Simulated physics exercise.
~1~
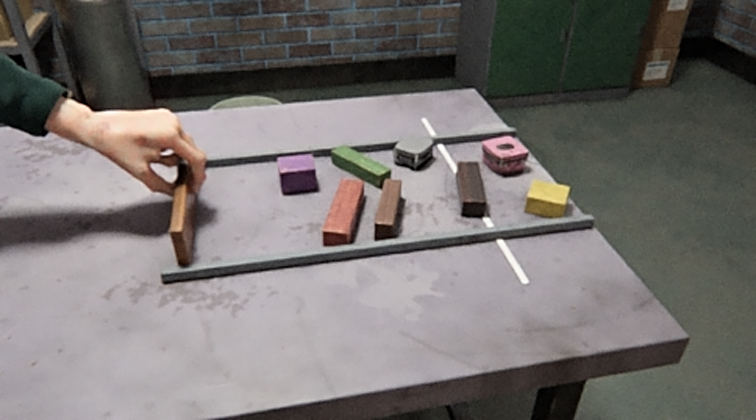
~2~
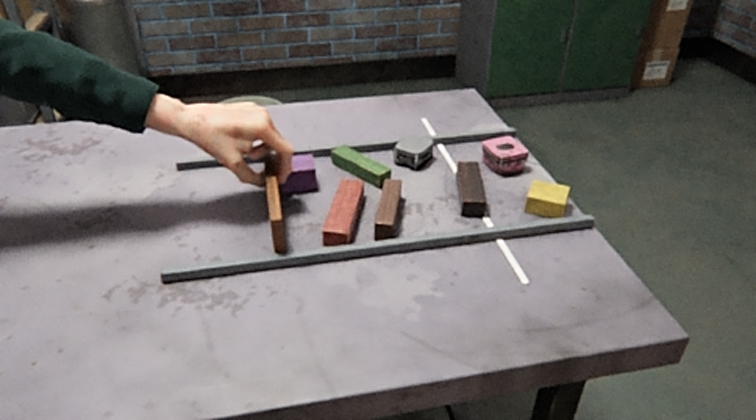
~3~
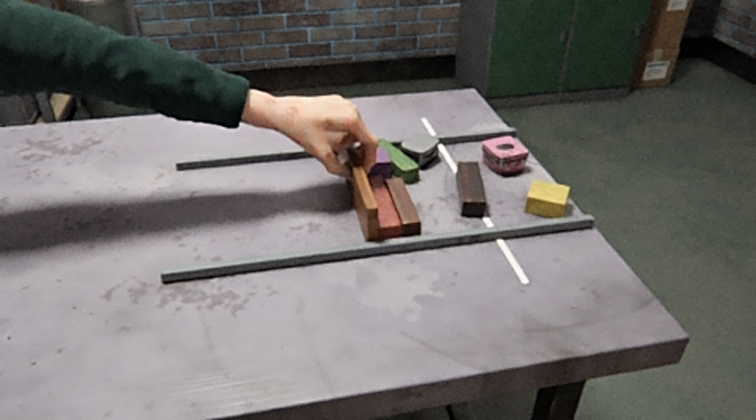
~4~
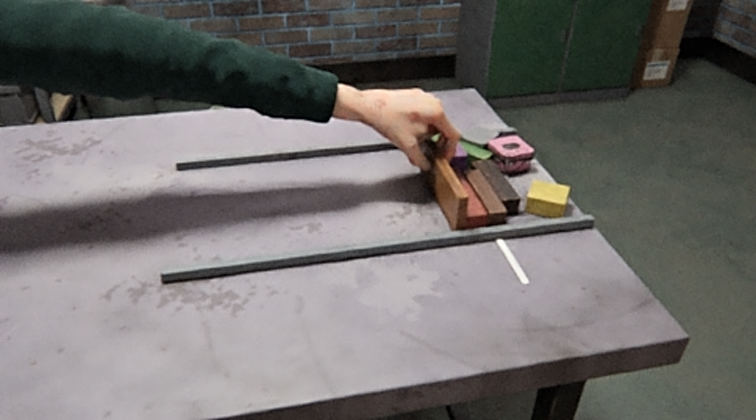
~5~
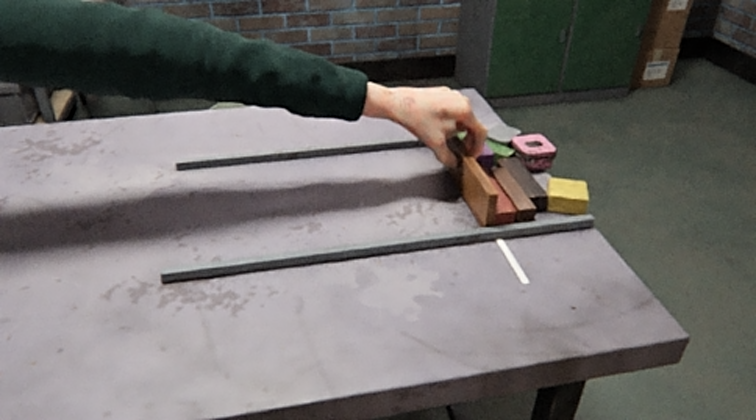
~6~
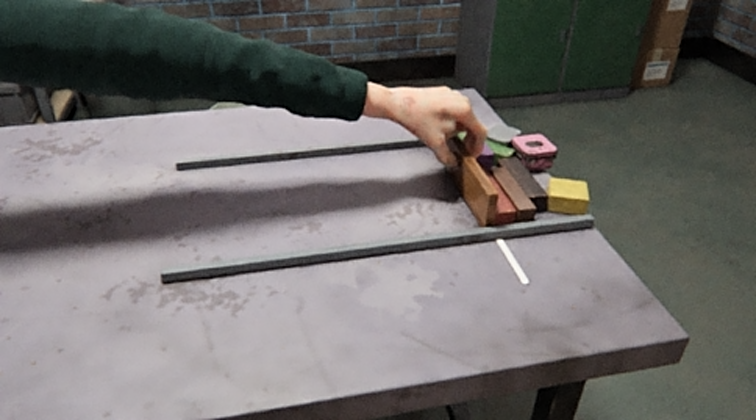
On a gray table, a hand pushes a board right, bunching blocks that stay on.
